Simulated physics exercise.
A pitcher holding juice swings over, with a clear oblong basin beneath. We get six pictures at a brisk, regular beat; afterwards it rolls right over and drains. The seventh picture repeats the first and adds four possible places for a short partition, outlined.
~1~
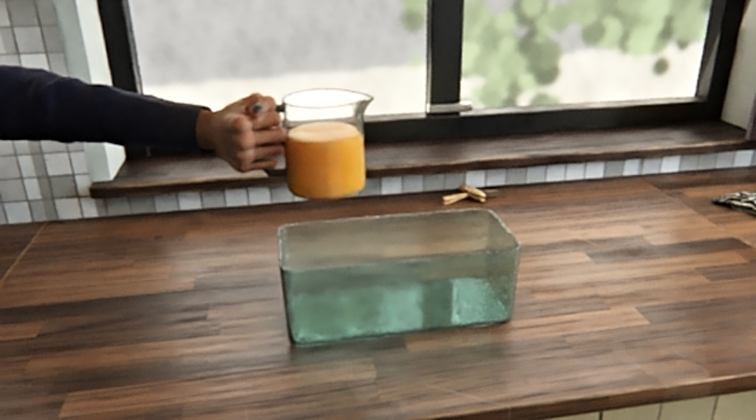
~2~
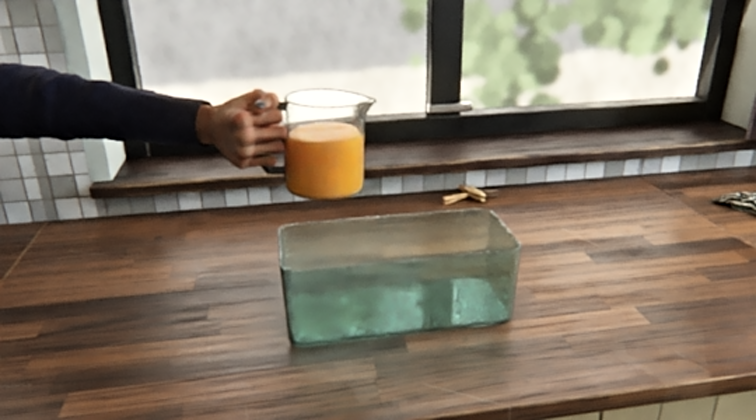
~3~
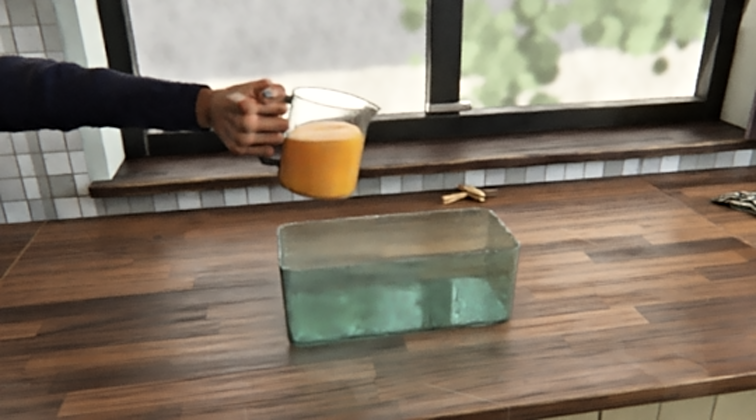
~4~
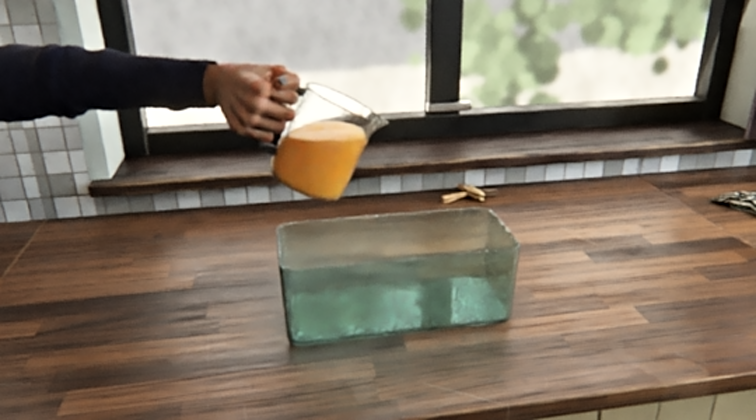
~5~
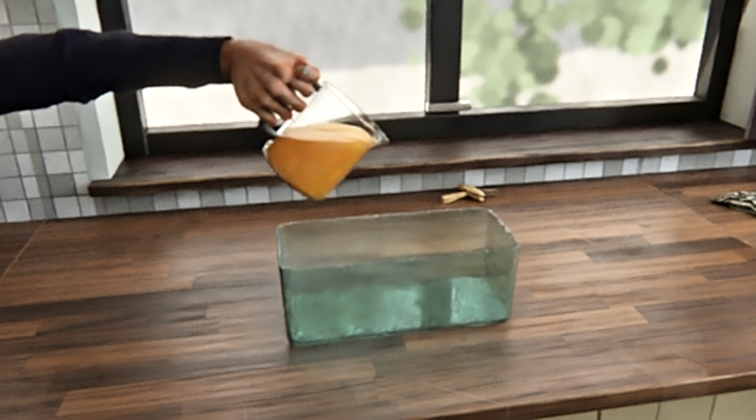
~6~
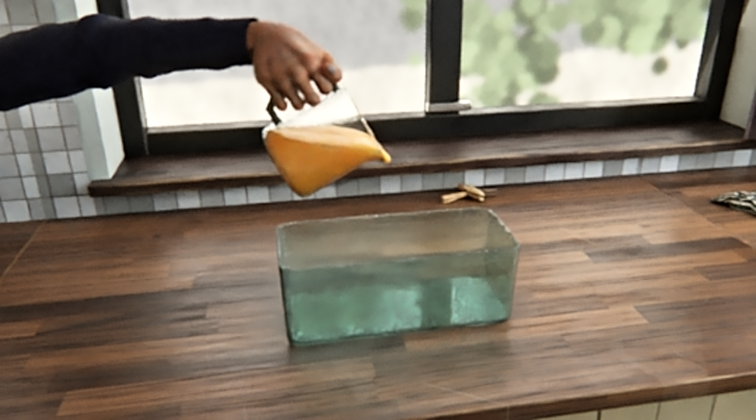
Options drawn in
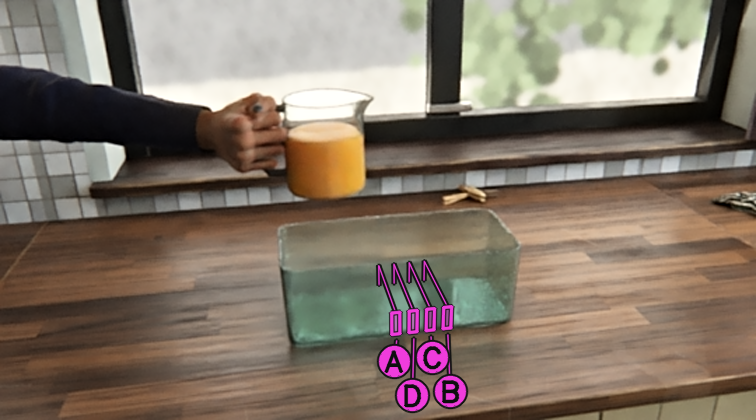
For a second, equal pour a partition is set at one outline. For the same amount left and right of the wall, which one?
I would pick place C.
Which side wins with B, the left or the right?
The left side.
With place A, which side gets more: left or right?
The right side.
On the marked copy, A at (396, 340); B at (447, 334); C at (430, 336); D at (413, 338).
With A, about 9 % ends left of the wall and 89 % right of it.
With B, about 85 % ends left of the wall and 7 % right of it; 8 % is lost outside.
With C, about 50 % ends left of the wall and 48 % right of it.
With D, about 12 % ends left of the wall and 86 % right of it.
